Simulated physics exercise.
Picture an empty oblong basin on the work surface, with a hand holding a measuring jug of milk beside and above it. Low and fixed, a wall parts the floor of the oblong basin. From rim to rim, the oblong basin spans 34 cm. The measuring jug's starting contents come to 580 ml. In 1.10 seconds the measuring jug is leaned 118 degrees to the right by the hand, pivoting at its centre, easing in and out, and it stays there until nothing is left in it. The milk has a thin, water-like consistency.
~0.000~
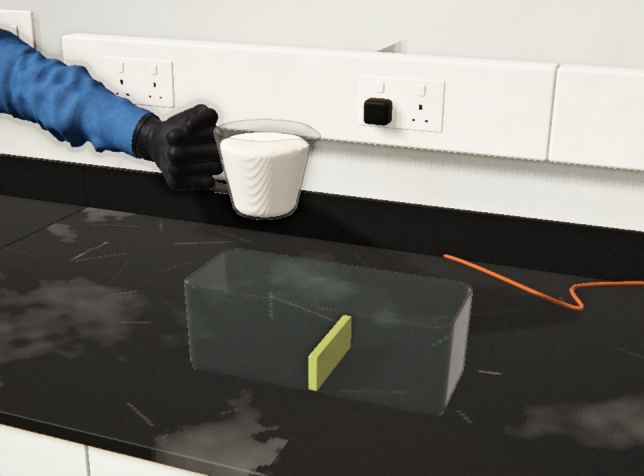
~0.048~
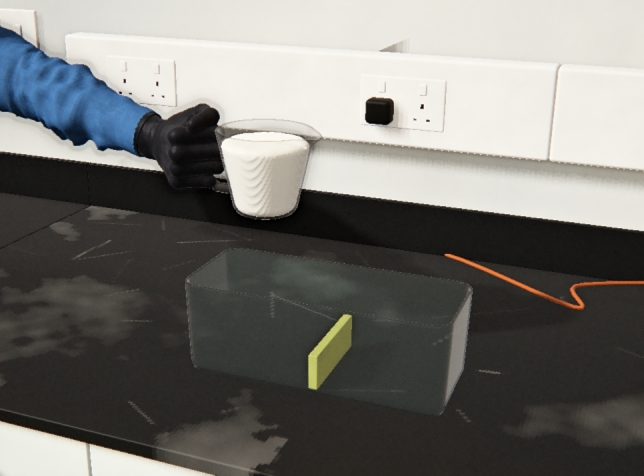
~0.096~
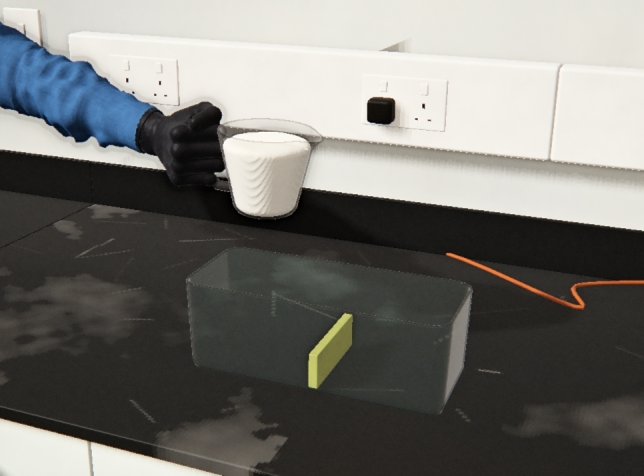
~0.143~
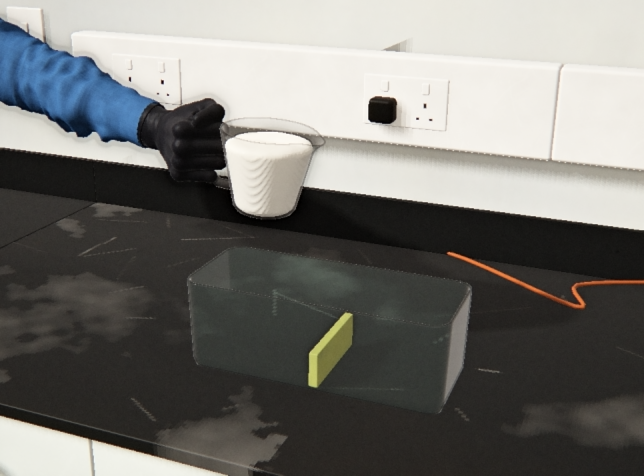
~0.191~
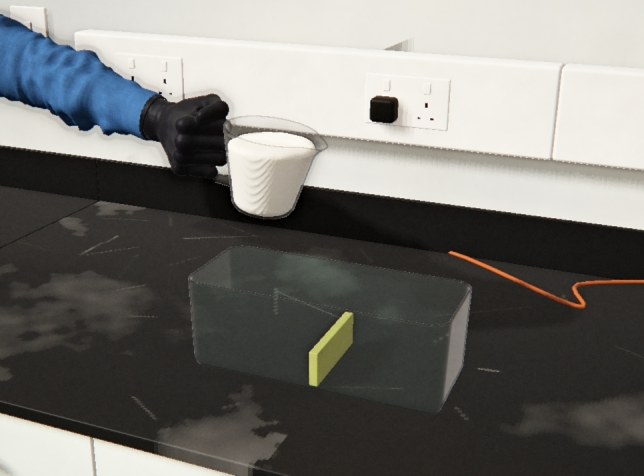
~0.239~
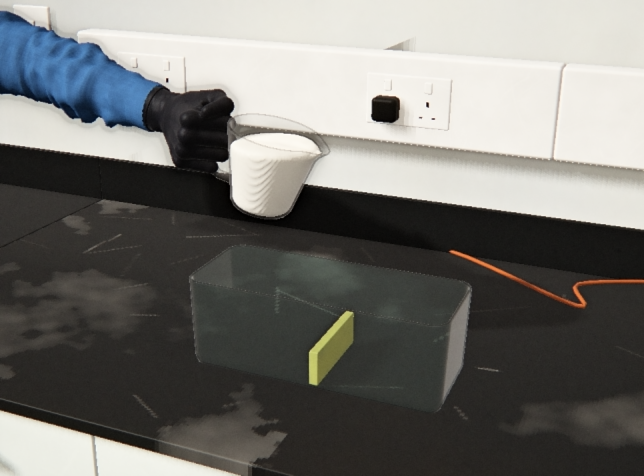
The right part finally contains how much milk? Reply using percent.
About 85 in every hundred parts.
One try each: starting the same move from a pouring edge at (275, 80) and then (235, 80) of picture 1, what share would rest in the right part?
Around 45 per cent first, around 5 per cent next.
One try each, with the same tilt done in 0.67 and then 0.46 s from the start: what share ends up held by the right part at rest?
In order, 70 and 55 per cent.
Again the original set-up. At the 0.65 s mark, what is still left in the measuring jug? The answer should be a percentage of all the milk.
About 56 per cent.
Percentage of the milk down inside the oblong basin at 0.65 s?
Roughly 16 percent.
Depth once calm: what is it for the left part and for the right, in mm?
Final reading - left some 4 mm, right some 24 mm.
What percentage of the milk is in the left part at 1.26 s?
That share comes to around 14 in a hundred.
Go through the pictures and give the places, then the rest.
In the first frame, tilt 0°; pouring edge (320, 137); surface from (227, 138) to (309, 146); the oblong basin's rim runs from (206, 266) to (463, 307); the wall's top is at (331, 336).
In the second frame, tilt 1°; pouring edge (321, 138); surface from (228, 137) to (310, 147).
In the third frame, tilt 2°; pouring edge (322, 140); surface from (230, 137) to (311, 147).
In the fourth frame, tilt 5°; pouring edge (324, 143); surface from (233, 137) to (312, 148).
In the fifth frame, tilt 9°; pouring edge (327, 147); surface from (236, 137) to (315, 150).
In the sixth frame, tilt 13°; pouring edge (329, 153); surface from (238, 139) to (321, 151).
Then, 0.65 s in, the tilt is 75° and 57 per cent is still to pour, 0 is left of the wall and 16 right of it.
Then, 0.95 s in, the tilt is 112° and 4 per cent is still to pour, 8 is left of the wall and 82 right of it.
Then, 1.26 s in, the tilt is 118° and 0 per cent is still to pour, 14 is left of the wall and 85 right of it.
Then, 1.60 s in, the tilt is 118° and 0 per cent is still to pour, 14 is left of the wall and 85 right of it.
Finally, 14 per cent lies left of the wall, 85 right of it and 1 outside.
